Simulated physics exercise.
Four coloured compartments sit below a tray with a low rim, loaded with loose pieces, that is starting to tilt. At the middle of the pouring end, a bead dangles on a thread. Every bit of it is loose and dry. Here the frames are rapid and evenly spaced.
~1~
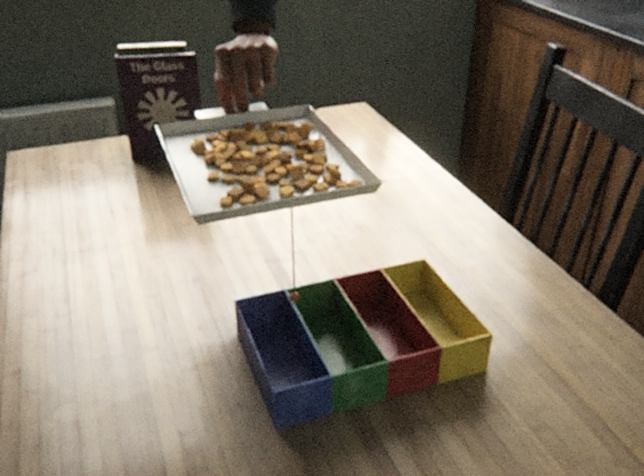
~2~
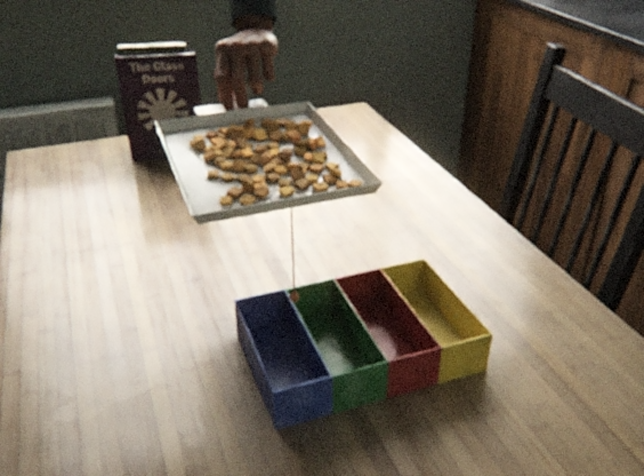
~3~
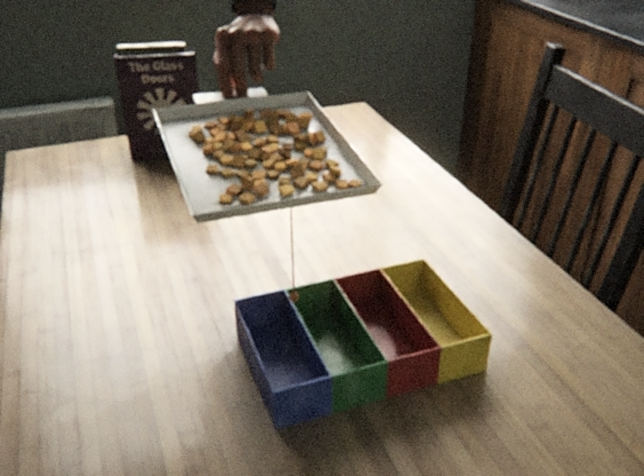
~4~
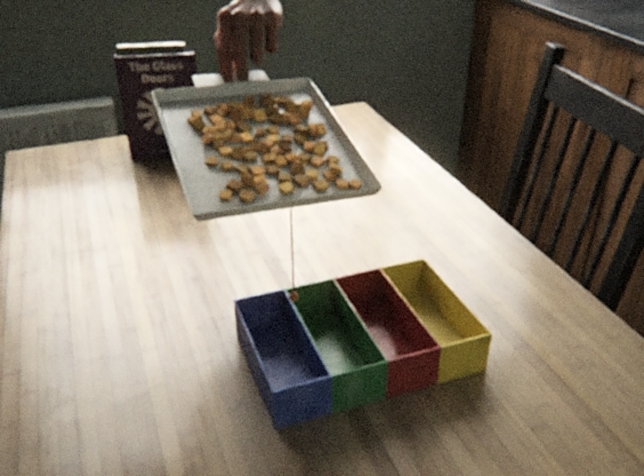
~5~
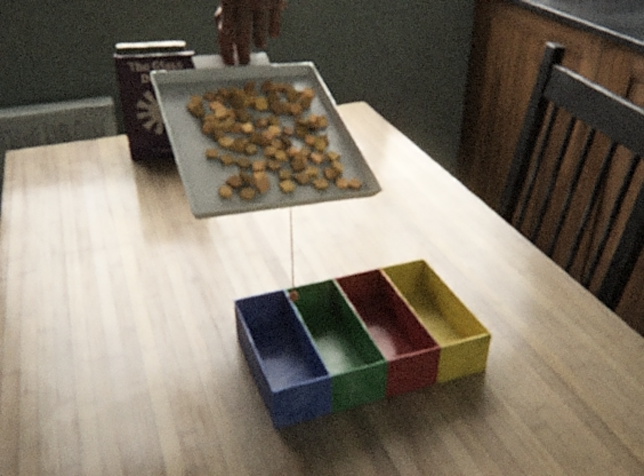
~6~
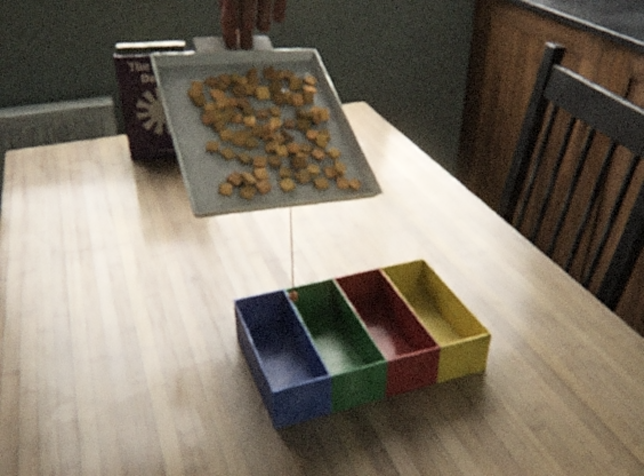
A hand steadily tilts a tray of loose brown pieces above four coloured compartments.
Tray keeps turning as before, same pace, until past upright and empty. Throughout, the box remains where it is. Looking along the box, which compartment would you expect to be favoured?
I would expect the red compartment to be favoured.
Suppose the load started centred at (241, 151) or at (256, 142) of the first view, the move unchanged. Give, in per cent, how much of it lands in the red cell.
You'd get near 40 percent first and near 50 percent next.
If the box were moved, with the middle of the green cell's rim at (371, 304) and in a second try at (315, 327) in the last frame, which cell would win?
For the first spot the answer is the green one, and for the second spot it is red.
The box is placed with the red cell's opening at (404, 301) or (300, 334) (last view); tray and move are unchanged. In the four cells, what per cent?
First case: Some 100 %; second case: Some 60 %.
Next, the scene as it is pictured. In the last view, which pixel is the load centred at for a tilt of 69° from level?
The load is centred near (331, 200).
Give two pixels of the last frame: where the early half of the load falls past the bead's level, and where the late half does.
First near (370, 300), later near (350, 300).
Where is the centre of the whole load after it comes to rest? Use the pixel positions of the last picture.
Once nothing moves, the middle sits near (366, 349).
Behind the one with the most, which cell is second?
Ranked number two: That green cell.
Soon, tray tipped steeply; about two thirds on the tray; a stray few in the red cell; about a quarter falling or outside the box.
A while on, tray tipped past a quarter turn; about half in the red cell; about a quarter in the green cell; about a quarter in the blue cell; a small part in the yellow cell; a small part falling or outside the box.
Towards the end, tray tipped past a quarter turn; about half in the red cell; about a third in the green cell; about a quarter in the blue cell; a small part in the yellow cell.
Finally, tray tipped past a quarter turn; about half in the red cell; about a third in the green cell; about a quarter in the blue cell; a small part in the yellow cell.
